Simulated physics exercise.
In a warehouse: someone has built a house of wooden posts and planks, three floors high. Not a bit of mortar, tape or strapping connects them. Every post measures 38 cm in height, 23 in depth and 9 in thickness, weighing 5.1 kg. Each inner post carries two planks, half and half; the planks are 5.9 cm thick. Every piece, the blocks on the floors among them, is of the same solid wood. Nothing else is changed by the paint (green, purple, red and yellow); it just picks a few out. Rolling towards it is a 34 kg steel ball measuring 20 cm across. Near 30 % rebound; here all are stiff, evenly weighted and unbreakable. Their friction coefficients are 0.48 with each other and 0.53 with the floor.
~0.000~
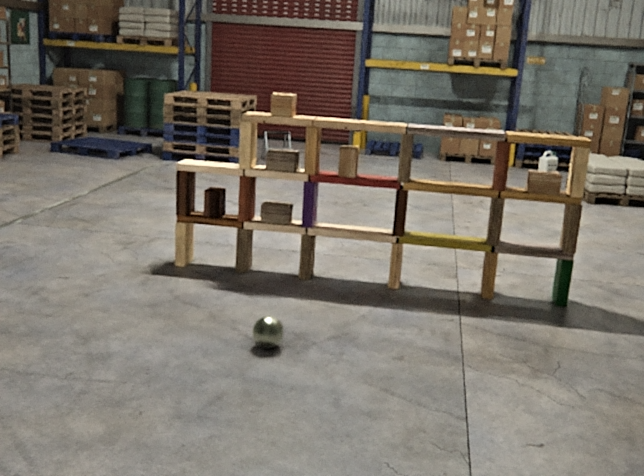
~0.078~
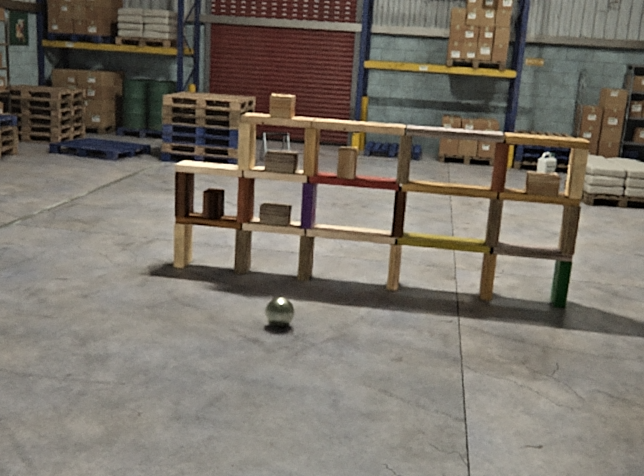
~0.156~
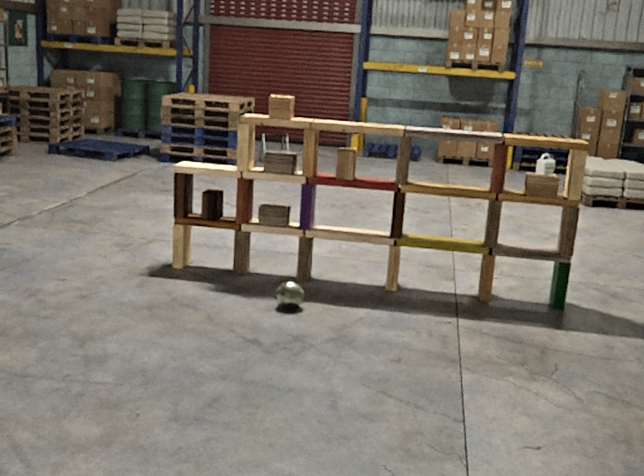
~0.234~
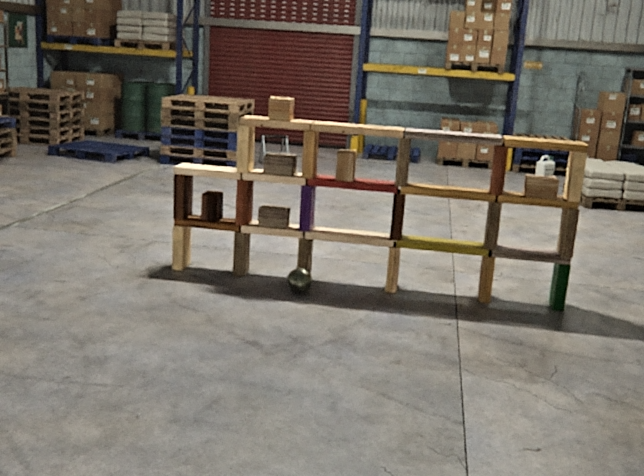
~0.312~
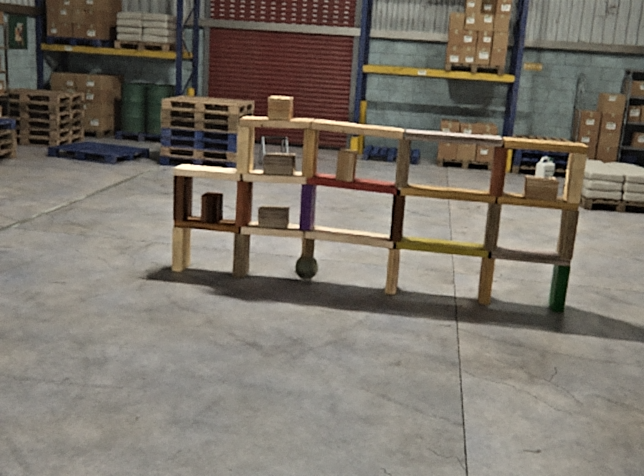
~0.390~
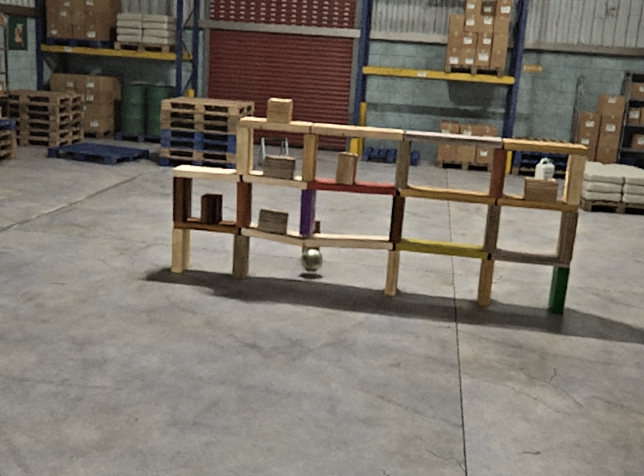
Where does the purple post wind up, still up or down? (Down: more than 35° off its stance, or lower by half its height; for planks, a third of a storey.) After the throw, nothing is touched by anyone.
Once all is still, the purple post is down.
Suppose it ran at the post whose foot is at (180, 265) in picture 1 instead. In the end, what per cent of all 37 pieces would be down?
Then it would be 20 %.
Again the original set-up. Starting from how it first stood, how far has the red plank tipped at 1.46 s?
Roughly 25°.
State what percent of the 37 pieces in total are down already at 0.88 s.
50 percent by then.
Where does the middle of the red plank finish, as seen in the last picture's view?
Around (351, 259).
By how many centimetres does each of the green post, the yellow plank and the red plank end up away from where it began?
Green 0, yellow 0, red 60.
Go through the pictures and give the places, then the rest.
In the first picture (pixels give the middle of a visible side), ball (268, 332) 1.38 m from contact, 5.3 m/s; purple post (308, 205); green post (565, 284); yellow plank (445, 244); none has stirred.
The second picture shows ball (280, 312) 96 cm from contact, 5.3 m/s; purple post (307, 206).
The third picture shows ball (290, 295) 55 cm from contact, 5.3 m/s; purple post (306, 207).
The fourth picture shows ball (300, 280) 14 cm from contact, 5.3 m/s; purple post (305, 209).
The fifth picture shows ball (307, 267) after contact, 3.4 m/s; purple post (306, 208) 26 mm from its place; red plank (352, 186) 12 mm from its place; movement in 12 of them.
The sixth picture shows ball (312, 260) after contact, 3.4 m/s; purple post (306, 213) 45 mm from its place; red plank (351, 189) 17 mm from its place; green post (561, 291); movement in 10 of them.
After 0.58 s, ball still moving; 13 of the 37 pieces down; purple post 7° from how it stood, 40 cm lower; red plank 34° from how it stood, 20 cm lower.
After 0.88 s, ball still moving; 18 of the 37 pieces down; purple post 44 cm lower; red plank 37° from how it stood, 54 cm lower.
After 1.46 s, ball still moving; 25 of the 37 pieces down; purple post 44 cm lower; red plank 26° from how it stood, 62 cm lower.
In the end (3.0 s), ball rolling away; 25 of the 37 pieces down; purple post 44 cm lower; red plank 25° from how it stood, 62 cm lower; yellow plank 23 mm from its place. From the last view, middles, purple post near (305, 256), red plank near (351, 259).
